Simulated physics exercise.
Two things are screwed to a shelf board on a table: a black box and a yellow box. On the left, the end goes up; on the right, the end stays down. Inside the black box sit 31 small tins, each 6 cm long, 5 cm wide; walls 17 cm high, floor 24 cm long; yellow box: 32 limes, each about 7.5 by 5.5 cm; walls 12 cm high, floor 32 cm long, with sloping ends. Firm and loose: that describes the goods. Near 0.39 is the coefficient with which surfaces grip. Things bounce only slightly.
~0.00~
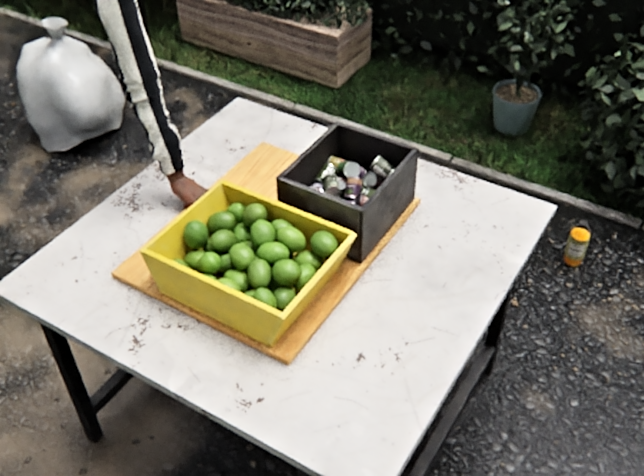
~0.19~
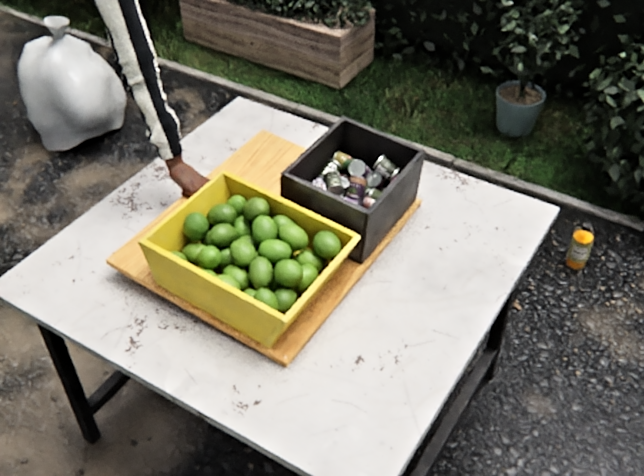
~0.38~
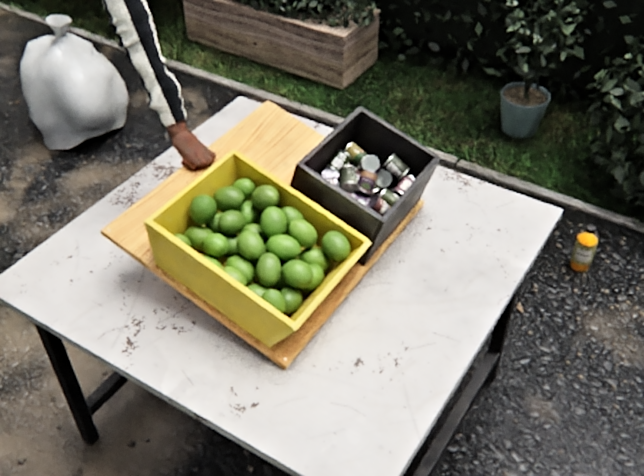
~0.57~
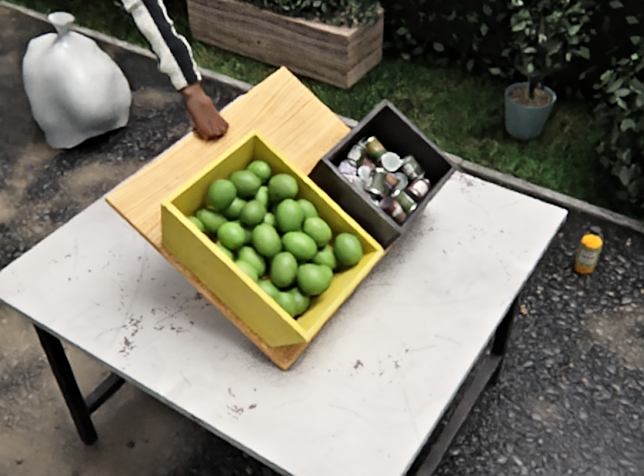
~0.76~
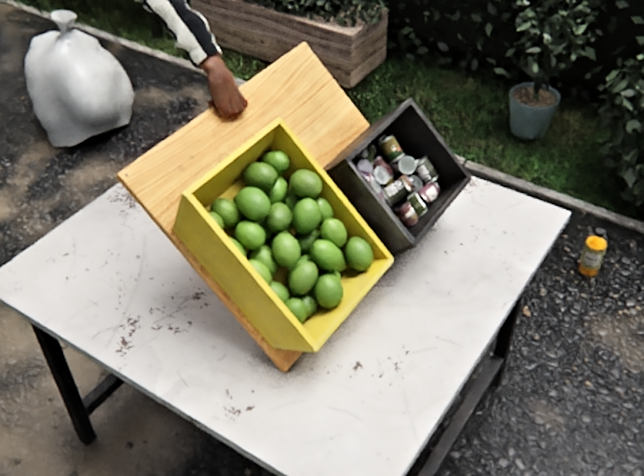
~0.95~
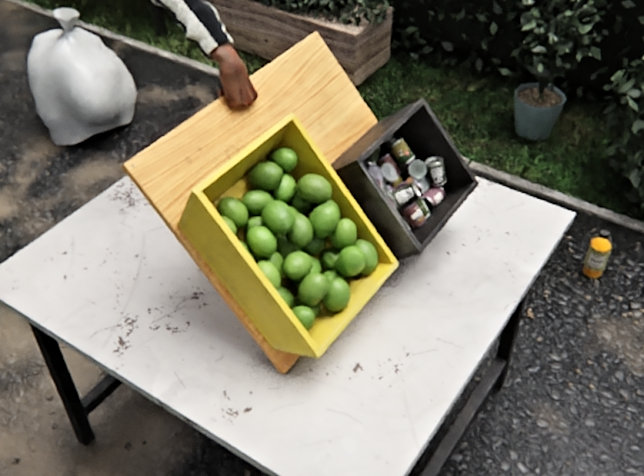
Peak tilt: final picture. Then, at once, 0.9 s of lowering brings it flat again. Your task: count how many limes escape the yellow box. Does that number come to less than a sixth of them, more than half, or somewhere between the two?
Less than a sixth.
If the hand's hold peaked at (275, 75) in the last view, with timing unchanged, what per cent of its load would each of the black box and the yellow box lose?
In that case black box sheds 0 percent of its load and yellow box sheds 30 percent.
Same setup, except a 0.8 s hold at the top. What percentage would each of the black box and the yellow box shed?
That would cost black box 0 per cent of its load and yellow box 0 per cent.
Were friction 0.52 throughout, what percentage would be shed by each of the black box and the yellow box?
Black box 0, yellow box 0 per cent.
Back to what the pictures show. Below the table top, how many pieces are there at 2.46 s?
Estimated number of pieces: About 0.
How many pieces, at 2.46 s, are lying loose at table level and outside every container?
Roughly 0 of them.
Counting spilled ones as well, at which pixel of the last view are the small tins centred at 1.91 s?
Roughly (360, 208).
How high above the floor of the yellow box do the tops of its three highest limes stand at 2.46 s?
Roughly 15 cm.
After 1.19 s, tilt 39°; 0 of 31 out of the black box and 0 of 32 out of the yellow box.
After 1.49 s, tilt 17°; 0 of 31 out of the black box and 0 of 32 out of the yellow box.
After 1.91 s, tilt 0°; 0 of 31 out of the black box and 0 of 32 out of the yellow box.
When it is over (at 2.46 s), 0 of 31 out of the black box and 0 of 32 out of the yellow box. Asked share, 0 of 32, 0 per cent.
